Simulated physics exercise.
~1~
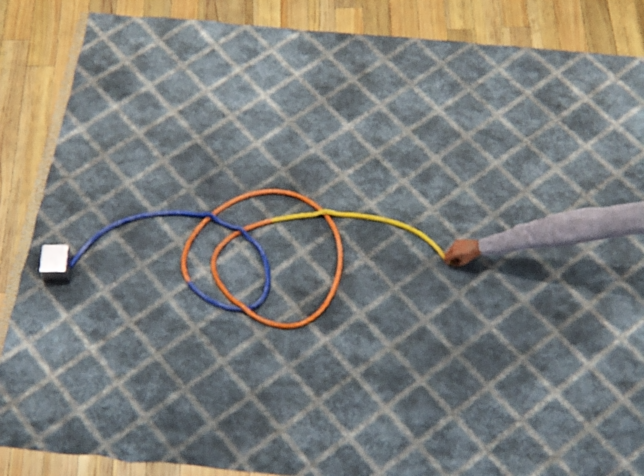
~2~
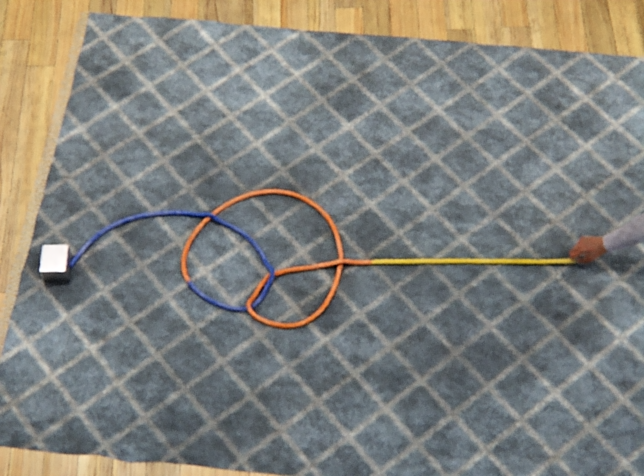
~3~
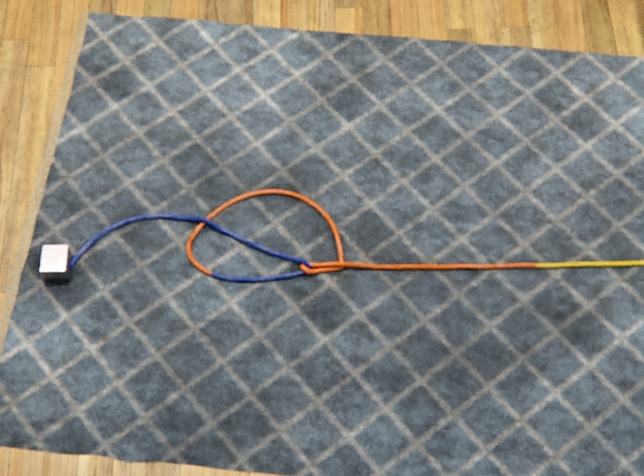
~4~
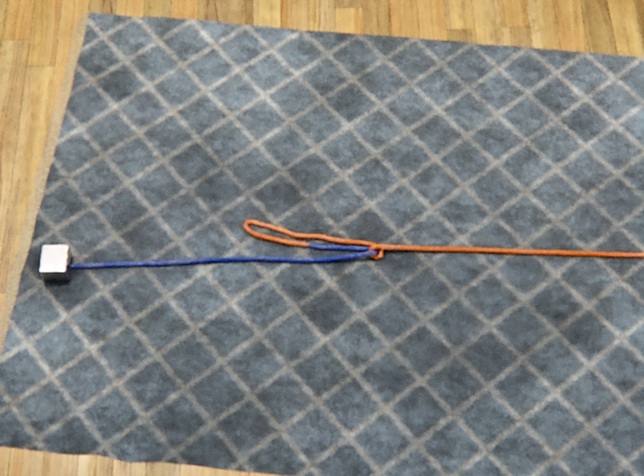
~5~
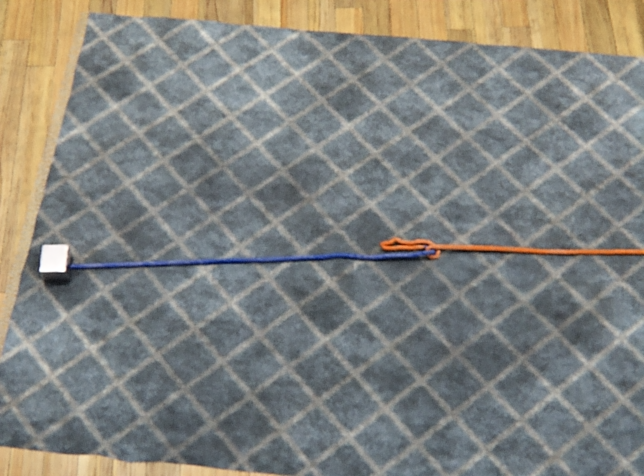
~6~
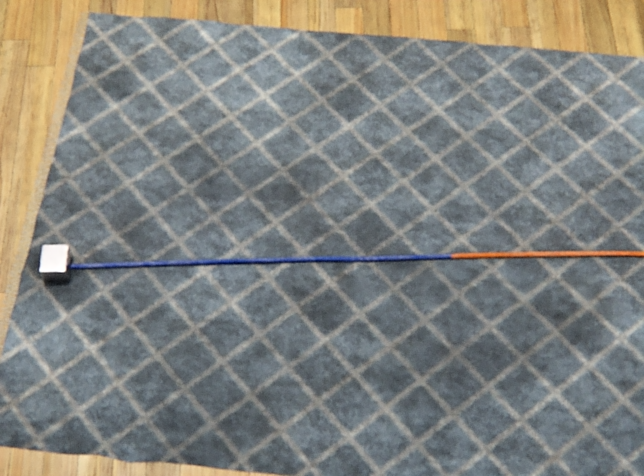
At first, a rope coloured blue, orange and yellow lies in overlapping loops on a grey patterned rug, its blue end fixed to a small pale block at the left and its yellow end held by a hand. The hand pulls the yellow end to the right and leaves the view, drawing that side of the rope straight. The loops shrink and flatten into a narrow orange bight hooked around the blue part. This slides right, dwindling to a tiny kink. Finally the kink comes undone, and the rope lies straight across the rug with no knot.
